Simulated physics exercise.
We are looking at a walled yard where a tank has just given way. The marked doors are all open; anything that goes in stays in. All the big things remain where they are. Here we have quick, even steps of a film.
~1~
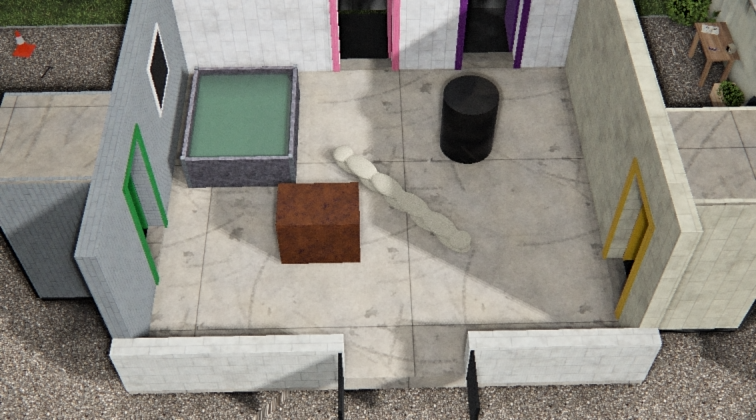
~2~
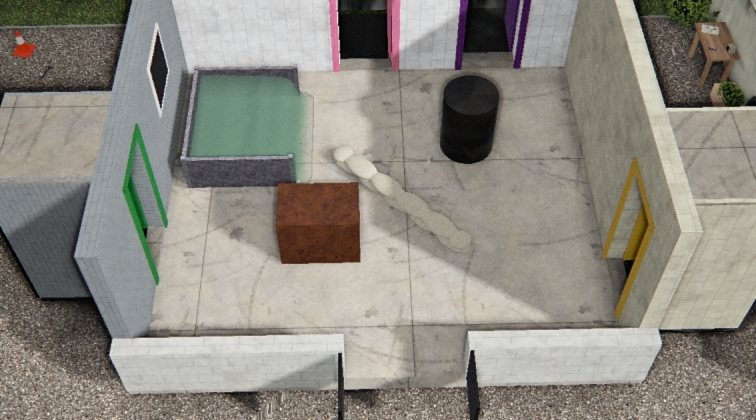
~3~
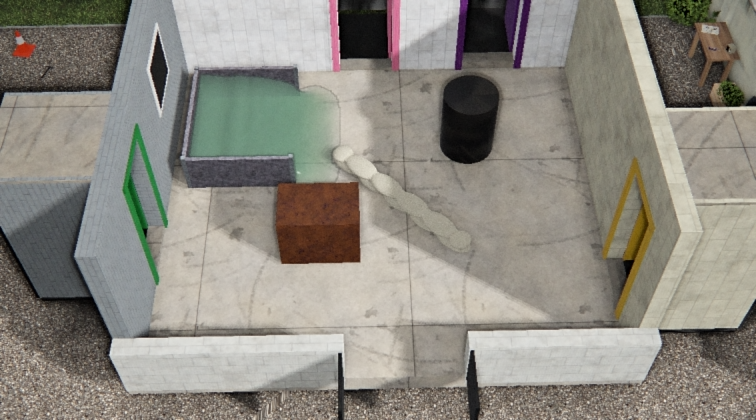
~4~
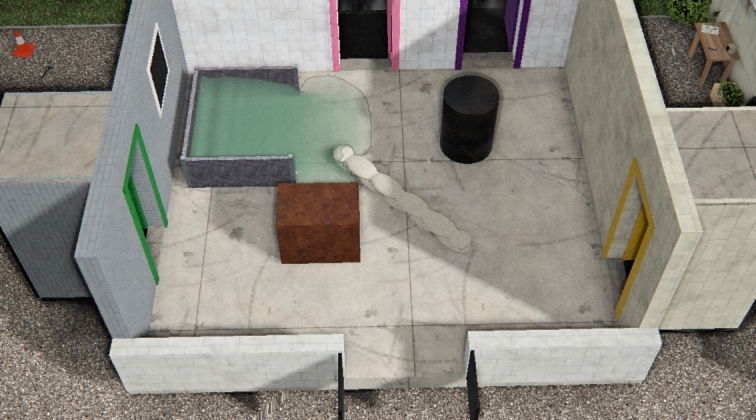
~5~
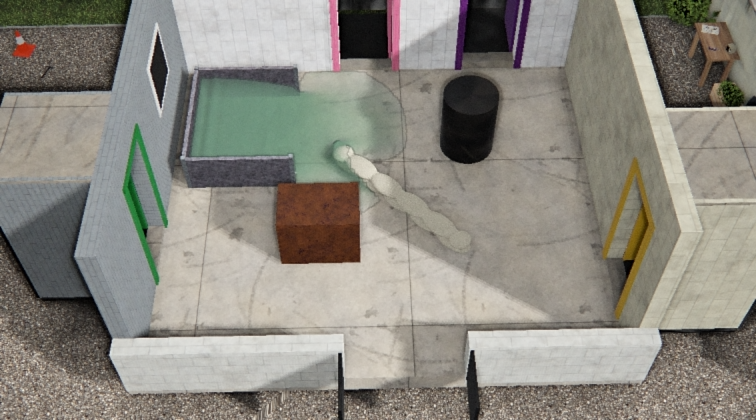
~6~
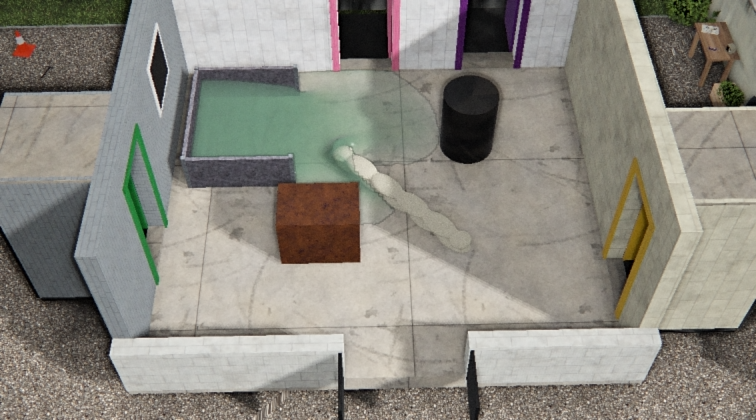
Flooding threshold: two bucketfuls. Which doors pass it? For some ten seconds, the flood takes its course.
The pink door passes it; the green door does not pass it; the yellow door passes it; the purple door does not pass it.
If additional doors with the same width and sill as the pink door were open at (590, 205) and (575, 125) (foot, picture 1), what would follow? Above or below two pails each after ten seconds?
One after the other: Is under, floods.
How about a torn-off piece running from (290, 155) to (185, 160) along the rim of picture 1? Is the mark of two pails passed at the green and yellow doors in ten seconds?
Going door by door: The green one gets too much, and the yellow one gets too much.
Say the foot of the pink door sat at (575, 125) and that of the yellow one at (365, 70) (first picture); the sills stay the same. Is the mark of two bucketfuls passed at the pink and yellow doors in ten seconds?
Pink: Gets flooded; yellow: Gets flooded.
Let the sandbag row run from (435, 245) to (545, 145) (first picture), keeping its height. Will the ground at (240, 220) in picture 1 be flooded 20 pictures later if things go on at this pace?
At that place: Spared.
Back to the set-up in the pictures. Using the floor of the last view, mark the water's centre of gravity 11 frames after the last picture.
My reading is close to (379, 139).
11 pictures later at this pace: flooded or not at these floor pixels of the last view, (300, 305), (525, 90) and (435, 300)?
As listed, the points end up high and dry, soaked and soaked.
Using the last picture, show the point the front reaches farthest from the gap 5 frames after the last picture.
Estimated pixel: (551, 107).
A moment on, water covers 30 % of the floor; the pink door under two buckets in, the green door not reached, the yellow door not reached, the purple door wet at the sill, nothing in.
Next, water covers 50 % of the floor; the pink door under two buckets in, the green door not reached, the yellow door not reached, the purple door wet at the sill, nothing in.
Then, water covers 70 % of the floor; the pink door over two buckets in, the green door not reached, the yellow door wet at the sill, nothing in, the purple door under two buckets in.
Later, water covers 75 % of the floor; the pink door over two buckets in, the green door wet at the sill, nothing in, the yellow door over two buckets in, the purple door under two buckets in.
In the end, water covers 95 % of the floor; the pink door over two buckets in, the green door wet at the sill, nothing in, the yellow door over two buckets in, the purple door under two buckets in.
